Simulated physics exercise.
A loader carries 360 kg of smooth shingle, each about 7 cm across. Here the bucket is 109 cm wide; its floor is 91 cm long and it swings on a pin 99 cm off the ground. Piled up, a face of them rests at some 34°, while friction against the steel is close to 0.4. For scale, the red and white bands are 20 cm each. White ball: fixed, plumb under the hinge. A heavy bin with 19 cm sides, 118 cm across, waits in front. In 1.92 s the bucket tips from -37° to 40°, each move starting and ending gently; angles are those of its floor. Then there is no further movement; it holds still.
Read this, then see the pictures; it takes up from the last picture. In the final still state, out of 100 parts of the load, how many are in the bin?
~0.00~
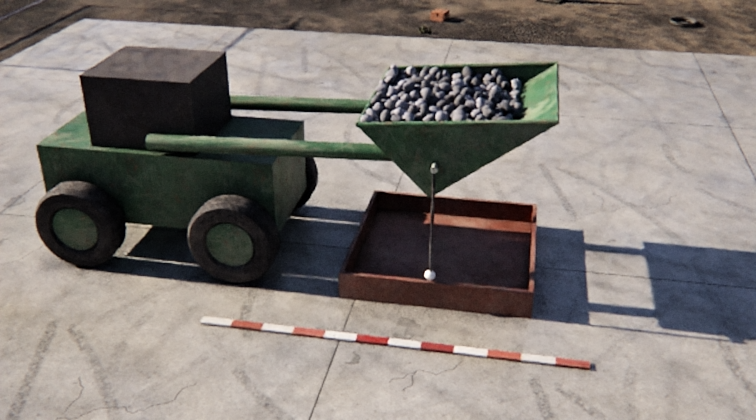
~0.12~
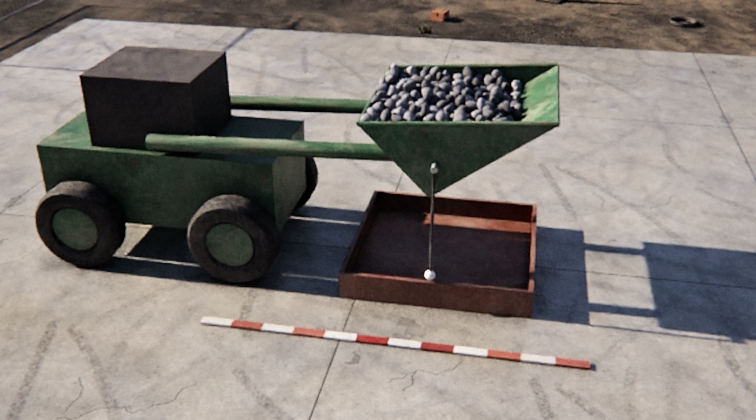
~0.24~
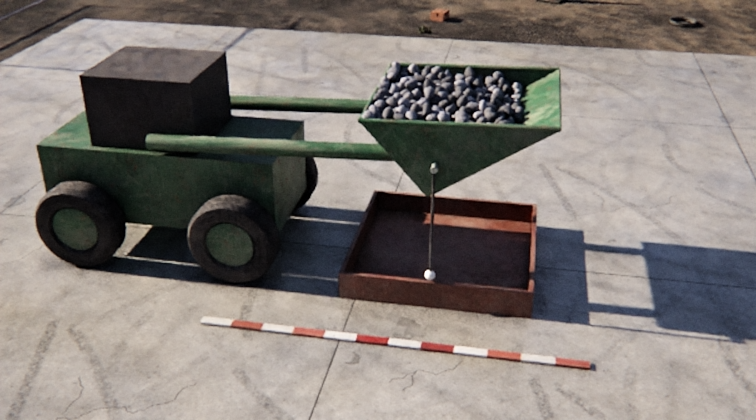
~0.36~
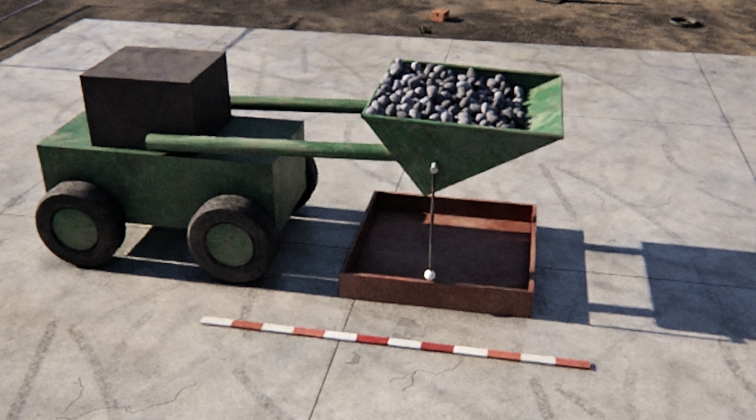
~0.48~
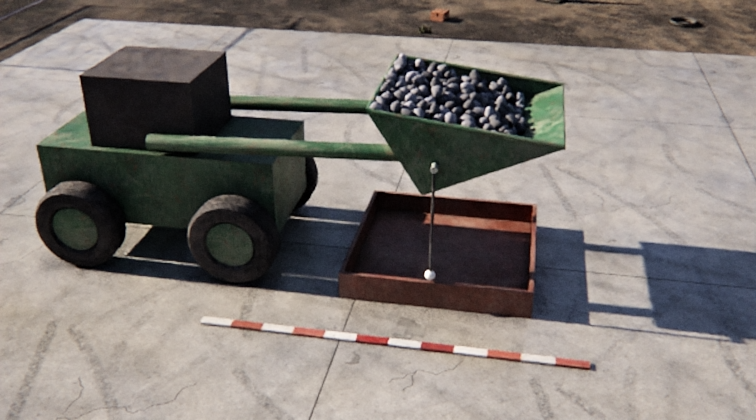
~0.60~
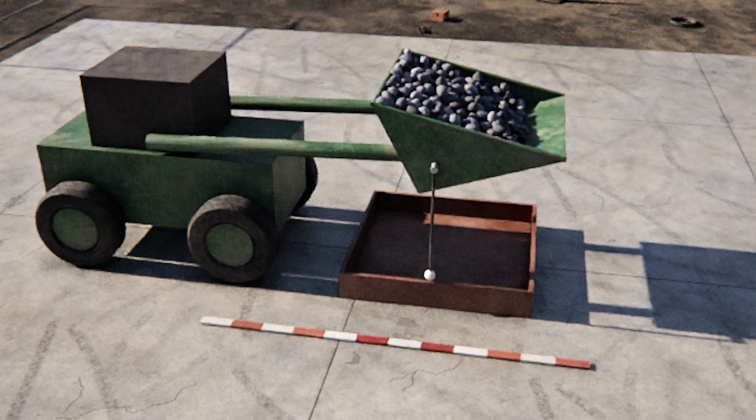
Some 10 out of 100.
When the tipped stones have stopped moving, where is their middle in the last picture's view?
Around (589, 267).
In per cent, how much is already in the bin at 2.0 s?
By that point it's something like 10 in a hundred.
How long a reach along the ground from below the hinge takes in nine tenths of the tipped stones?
Roughly 150 centimetres ahead of it along the ground.
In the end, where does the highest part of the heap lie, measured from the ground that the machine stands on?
Close to 24 cm above that ground.
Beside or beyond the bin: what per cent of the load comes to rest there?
Roughly 90 percent of it.
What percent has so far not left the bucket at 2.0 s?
Still inside: Around 20 %.
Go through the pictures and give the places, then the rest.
Lip at (558, 122), floor tilted -37°, highest stones at (434, 87), in the first frame.
Lip at (559, 124), floor tilted -36°, highest stones at (435, 87); the stones move at 0.1 m/s on average, in the second frame.
Lip at (561, 129), floor tilted -34°, highest stones at (420, 84); the stones move at 0.1 m/s on average, in the third frame.
Lip at (563, 137), floor tilted -30°, highest stones at (401, 75); the stones move at 0.2 m/s on average, in the fourth frame.
Lip at (565, 147), floor tilted -25°, highest stones at (402, 71); the stones move at 0.2 m/s on average, in the fifth frame.
Lip at (566, 160), floor tilted -19°, highest stones at (407, 67); the stones move at 0.2 m/s on average, in the sixth frame.
After 1.4 s the floor is at 28°; 95 % in the bucket, 4 % beside or beyond the bin; the foremost stones are at (553, 212).
After 2.0 s the floor is at 40°; 19 % in the bucket, 11 % in the bin, 71 % beside or beyond the bin; the foremost stones are at (664, 276).
After 2.4 s the floor is at 40°; 0 % in the bucket, 10 % in the bin, 90 % beside or beyond the bin; the foremost stones are at (730, 286).
After 4.9 s the floor is at 40°; 0 % in the bucket, 9 % in the bin, 91 % beside or beyond the bin; the foremost stones are past the picture's edge.
